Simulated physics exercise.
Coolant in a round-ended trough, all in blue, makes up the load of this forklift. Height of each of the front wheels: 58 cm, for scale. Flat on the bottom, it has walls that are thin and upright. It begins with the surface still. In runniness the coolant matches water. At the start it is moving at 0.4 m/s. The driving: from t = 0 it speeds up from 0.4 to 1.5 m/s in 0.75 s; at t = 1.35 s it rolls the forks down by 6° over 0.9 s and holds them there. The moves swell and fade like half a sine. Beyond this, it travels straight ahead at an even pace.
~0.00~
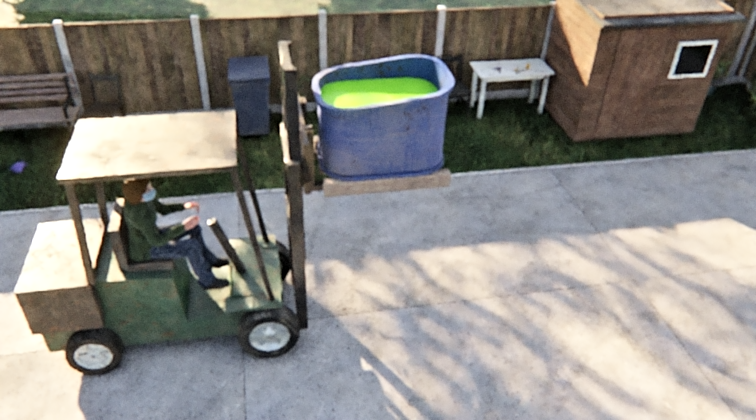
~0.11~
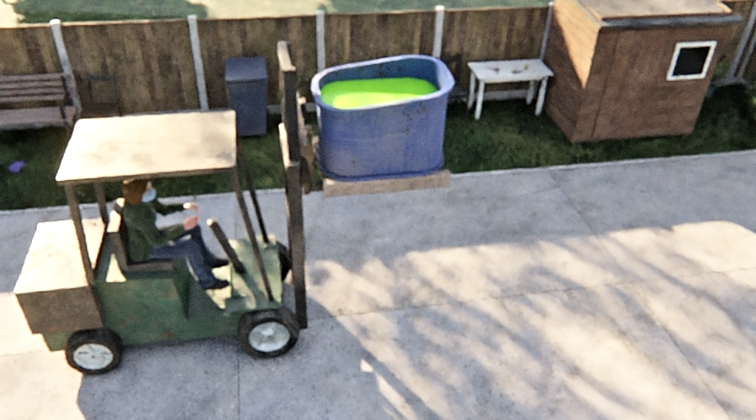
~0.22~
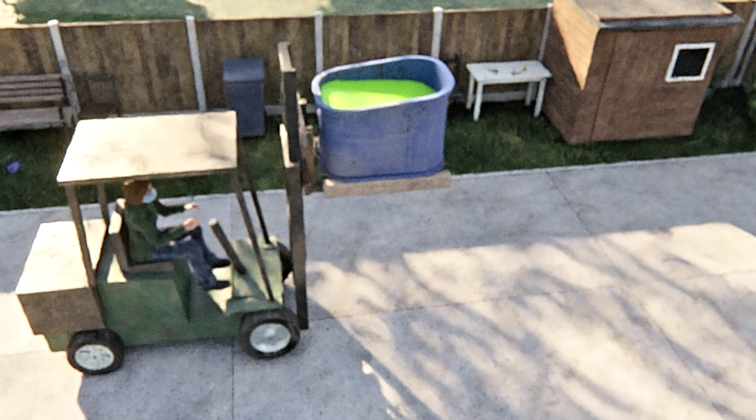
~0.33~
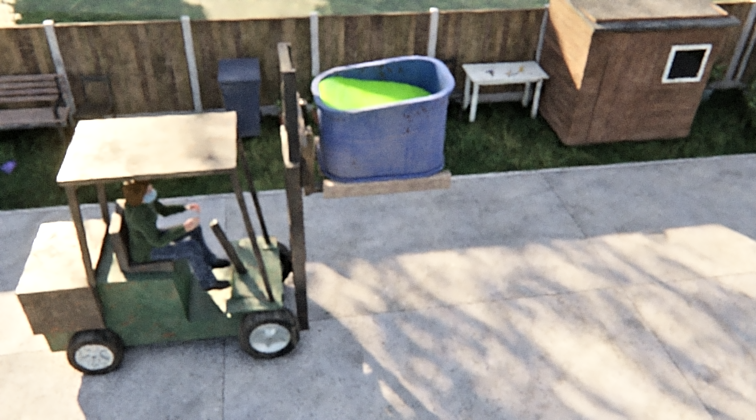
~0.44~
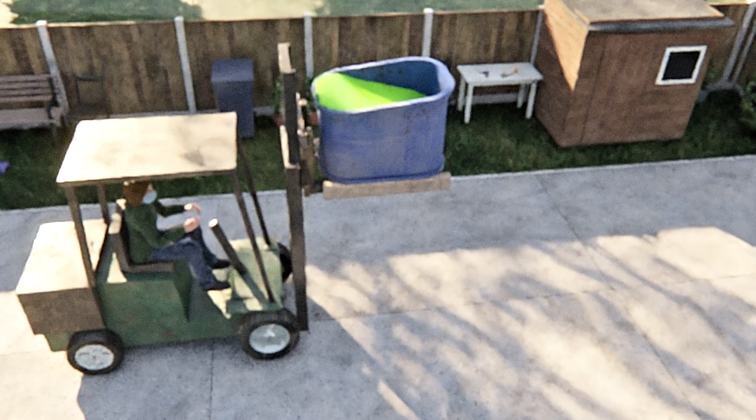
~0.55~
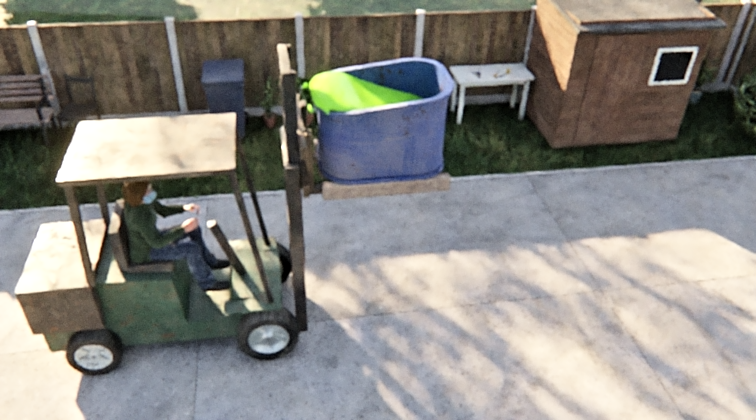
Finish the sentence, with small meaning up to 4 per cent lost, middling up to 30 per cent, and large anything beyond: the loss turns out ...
The loss turns out middling.
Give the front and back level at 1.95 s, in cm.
Roughly 40 cm in front and 66 cm behind.
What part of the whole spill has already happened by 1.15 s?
Some 30 per cent by then.
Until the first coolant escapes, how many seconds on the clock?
That comes at some 0.8 s.
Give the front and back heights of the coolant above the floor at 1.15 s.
Around 68 cm toward the front, with 40 cm behind.
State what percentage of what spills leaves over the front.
Close to 20% of it goes that way.
Then, 1.15 s in, it stands 41 cm high behind and 69 cm in front; 2 per cent has gone over the back.
Then, 1.95 s in, it stands 67 cm high behind and 39 cm in front; 2 per cent has gone over the back.
Then, 2.75 s in, it stands 39 cm high behind and 58 cm in front; 5 per cent has gone over the back.
Then, 5.24 s in, 7 per cent has gone mostly over the back, some over the front, 29 of 391 litres.
